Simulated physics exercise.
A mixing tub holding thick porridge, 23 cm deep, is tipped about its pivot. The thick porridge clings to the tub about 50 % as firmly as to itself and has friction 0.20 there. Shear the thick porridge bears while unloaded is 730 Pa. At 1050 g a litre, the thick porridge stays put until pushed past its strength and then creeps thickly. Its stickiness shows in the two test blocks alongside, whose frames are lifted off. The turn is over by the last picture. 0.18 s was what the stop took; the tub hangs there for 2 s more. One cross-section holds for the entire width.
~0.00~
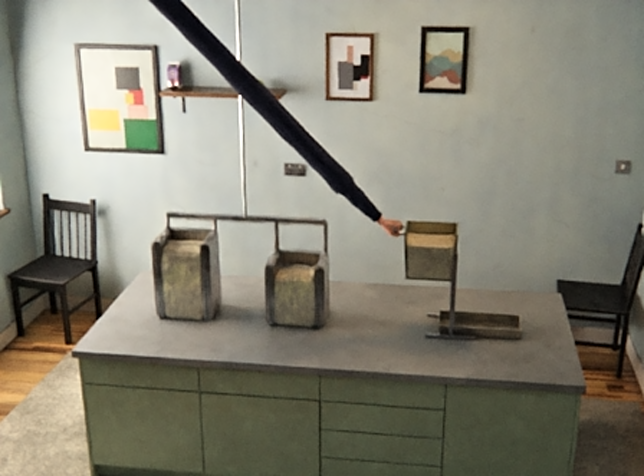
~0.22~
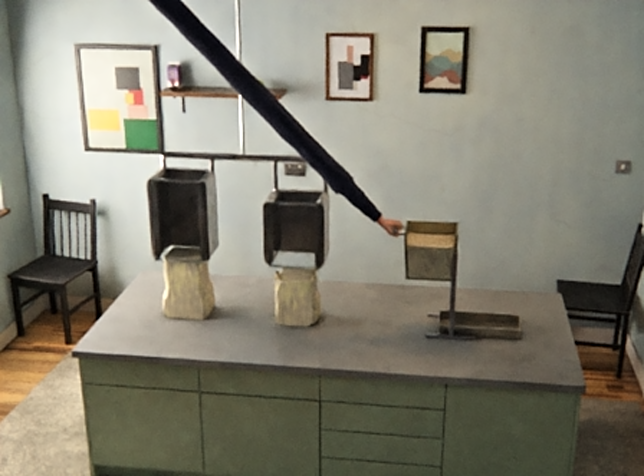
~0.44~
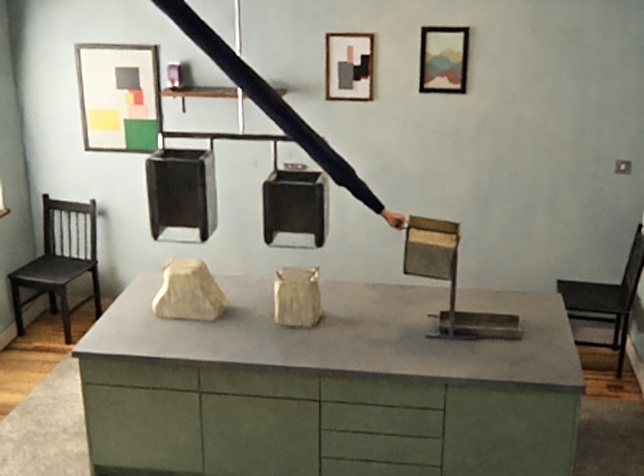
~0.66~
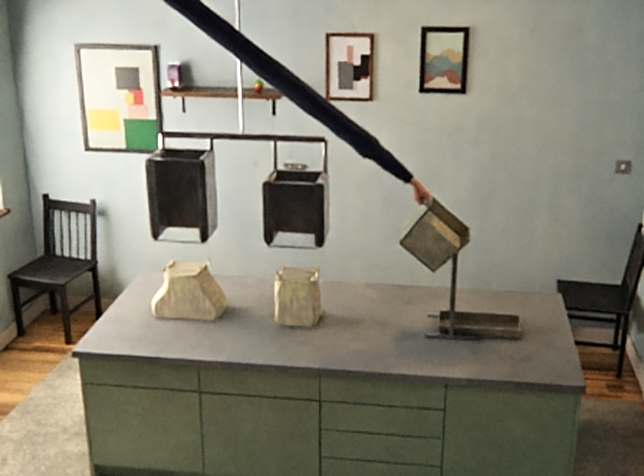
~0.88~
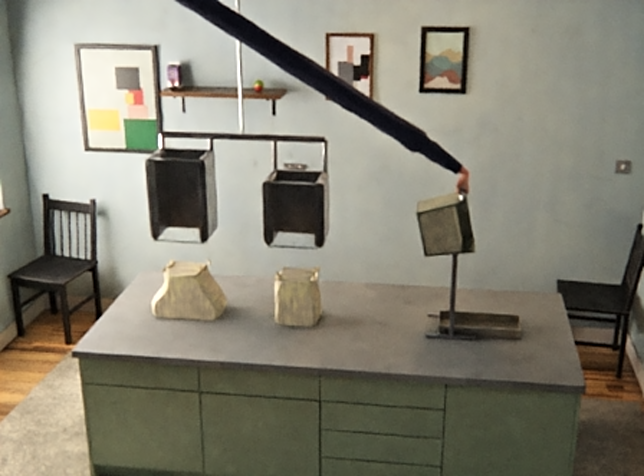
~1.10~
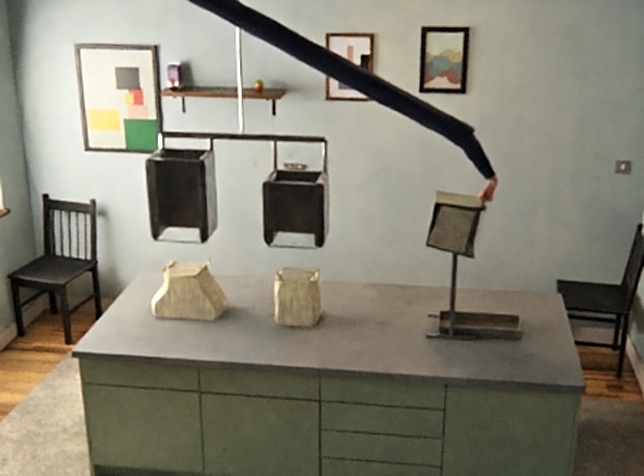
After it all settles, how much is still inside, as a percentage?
Roughly 0 % is still inside.
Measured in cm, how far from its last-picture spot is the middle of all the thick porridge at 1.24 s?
Around 3 cm.
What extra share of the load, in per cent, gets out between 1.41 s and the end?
90 per cent.
After 1.24 s, the tub is at 100 degrees and holds 100 %.
After 1.41 s, the tub is at 100 degrees and holds 91 %.
After 1.58 s, the tub is at 100 degrees and holds 72 %.
After 1.75 s, the tub is at 100 degrees and holds 46 %.
After 3.10 s, at the end, the tub is at 100 degrees and holds 0 %.
